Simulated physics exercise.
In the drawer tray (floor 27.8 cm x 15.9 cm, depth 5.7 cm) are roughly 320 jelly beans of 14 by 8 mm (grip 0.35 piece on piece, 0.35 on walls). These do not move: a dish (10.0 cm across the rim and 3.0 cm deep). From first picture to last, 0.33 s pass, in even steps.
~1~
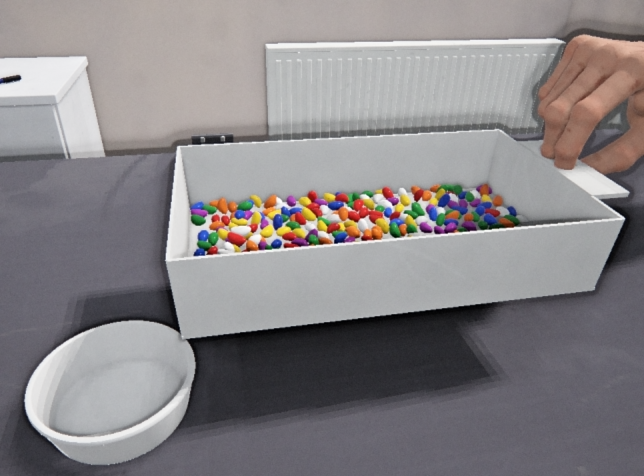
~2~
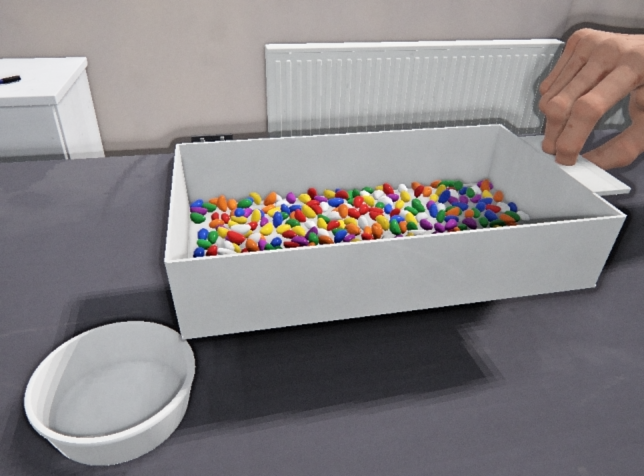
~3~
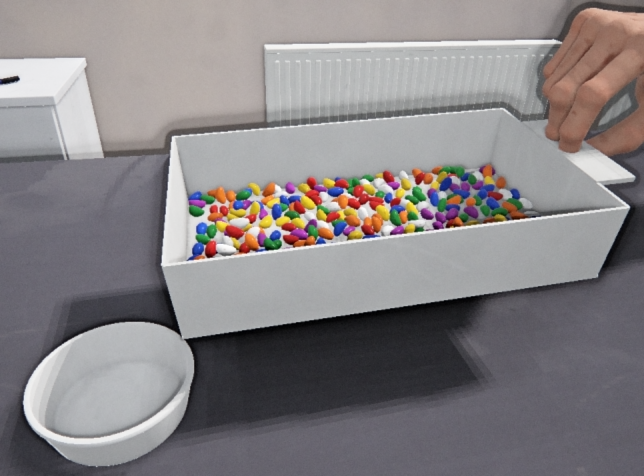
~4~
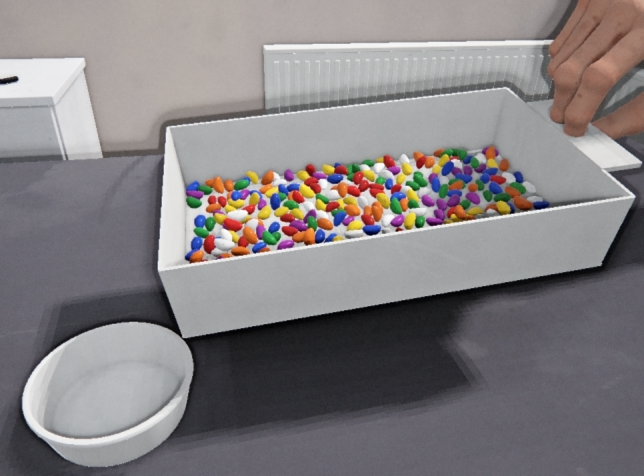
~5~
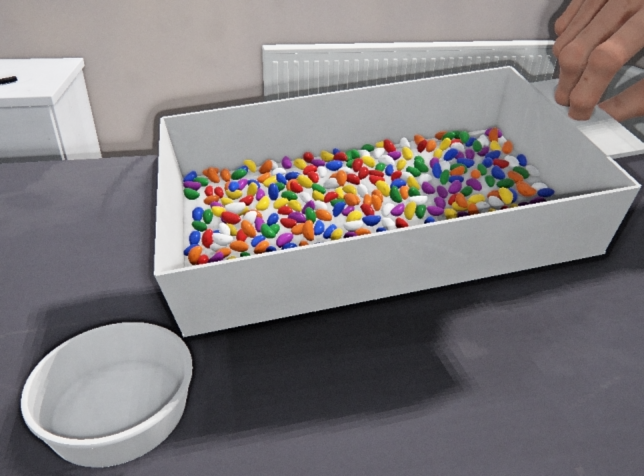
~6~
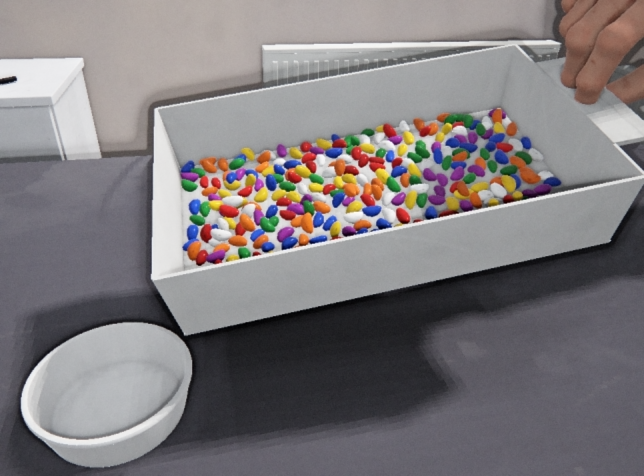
A white tray of colourful jelly beans slowly tilted down toward the front left as a hand held its right end, while the beans stayed in place and a round white dish sat still nearby.
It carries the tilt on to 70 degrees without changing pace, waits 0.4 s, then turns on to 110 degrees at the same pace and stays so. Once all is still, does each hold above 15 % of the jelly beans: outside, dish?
Outside: Over, dish: Under.
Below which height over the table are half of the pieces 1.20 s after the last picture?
About 14 cm.
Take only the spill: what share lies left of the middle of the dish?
Some 40 per cent.
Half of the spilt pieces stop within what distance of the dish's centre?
Roughly 12 cm.
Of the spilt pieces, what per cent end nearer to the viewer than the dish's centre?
Roughly 100 per cent.
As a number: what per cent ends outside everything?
Some 100 per cent.
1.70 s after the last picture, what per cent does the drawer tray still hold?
Roughly 90 per cent.
Then, 0.65 s after the last picture, tilt 59 degrees; drawer tray 100 %; middle of all pieces near (347, 139).
Then, 1.20 s after the last picture, tilt 70 degrees; drawer tray 100 %; middle of all pieces near (289, 221).
Then, 1.70 s after the last picture, tilt 93 degrees; drawer tray 90 %, outside 5 %; middle of all pieces near (240, 281).
Then, 2.18 s after the last picture, tilt 110 degrees; drawer tray 15 %, outside 80 %, in the air 5 %.
In the end, dish 0 %, drawer tray 0 %, outside 100 %.
